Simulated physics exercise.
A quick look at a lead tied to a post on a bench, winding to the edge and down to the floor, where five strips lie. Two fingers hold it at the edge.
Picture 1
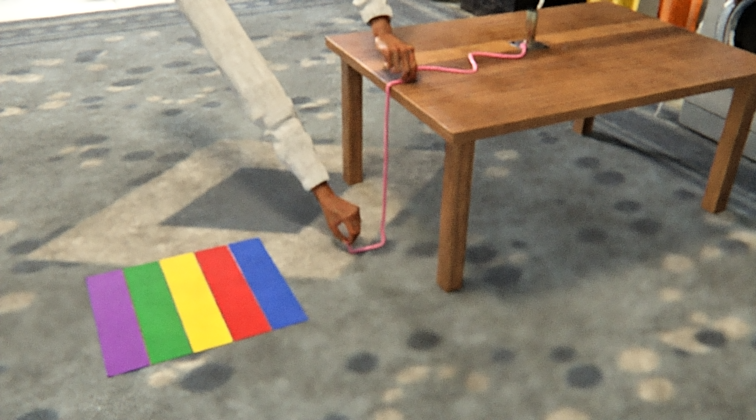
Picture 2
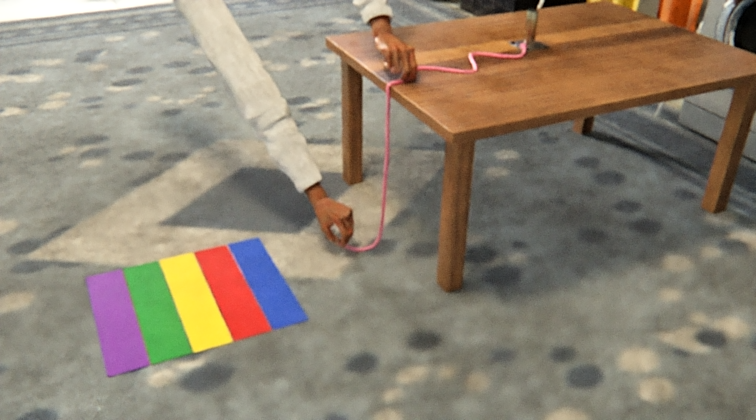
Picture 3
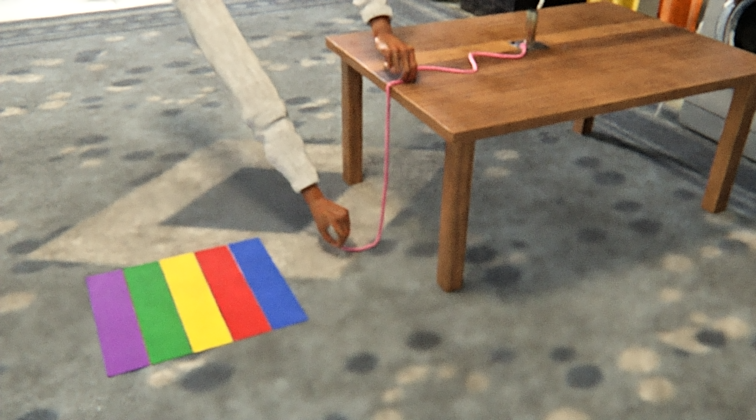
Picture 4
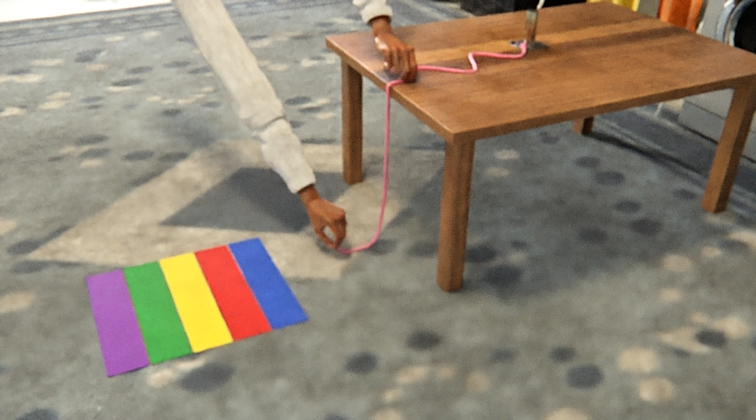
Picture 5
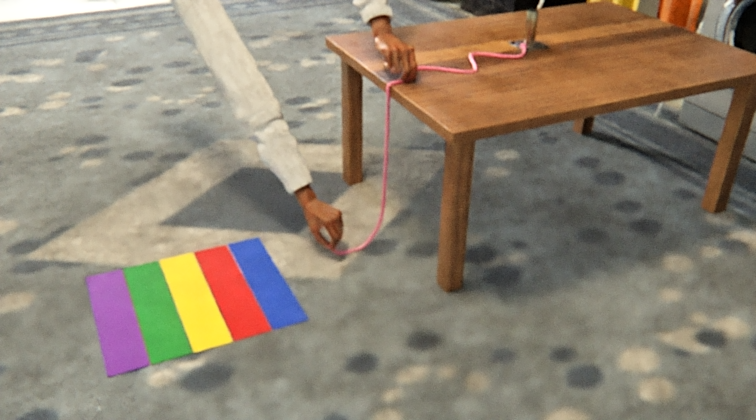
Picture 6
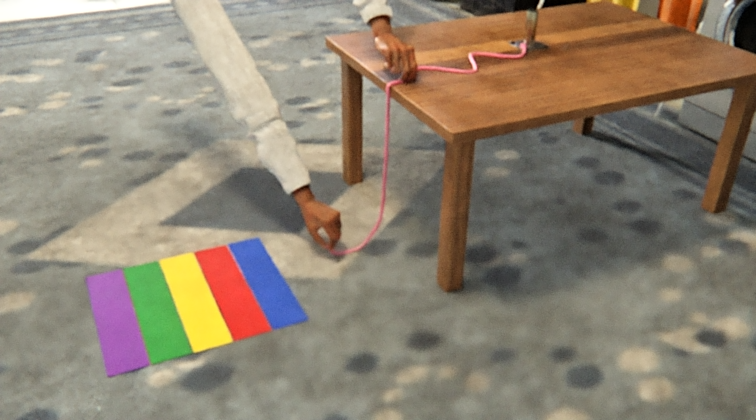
The clip opens on a pink cord running from a post across a wooden table, over its edge and down to the carpet, near purple, green, yellow, red and blue strips. One hand stays at the edge while the other, gripping the low end, draws it slightly left, and the hanging cord curves a little.
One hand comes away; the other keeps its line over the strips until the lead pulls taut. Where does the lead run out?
Over green.
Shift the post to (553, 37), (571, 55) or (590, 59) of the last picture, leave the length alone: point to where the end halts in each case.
The places are (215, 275), (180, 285) and (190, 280).
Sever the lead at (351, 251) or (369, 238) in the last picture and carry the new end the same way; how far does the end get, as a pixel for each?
Try by try, around (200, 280) and (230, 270).
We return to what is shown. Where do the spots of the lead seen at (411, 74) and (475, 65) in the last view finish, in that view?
At (360, 101), then (436, 67).
Early on, end near (212, 276); over red.
Midway, end near (174, 285); over yellow.
At the end of the slack, end near (151, 291); over green. The end stops over the green strip.
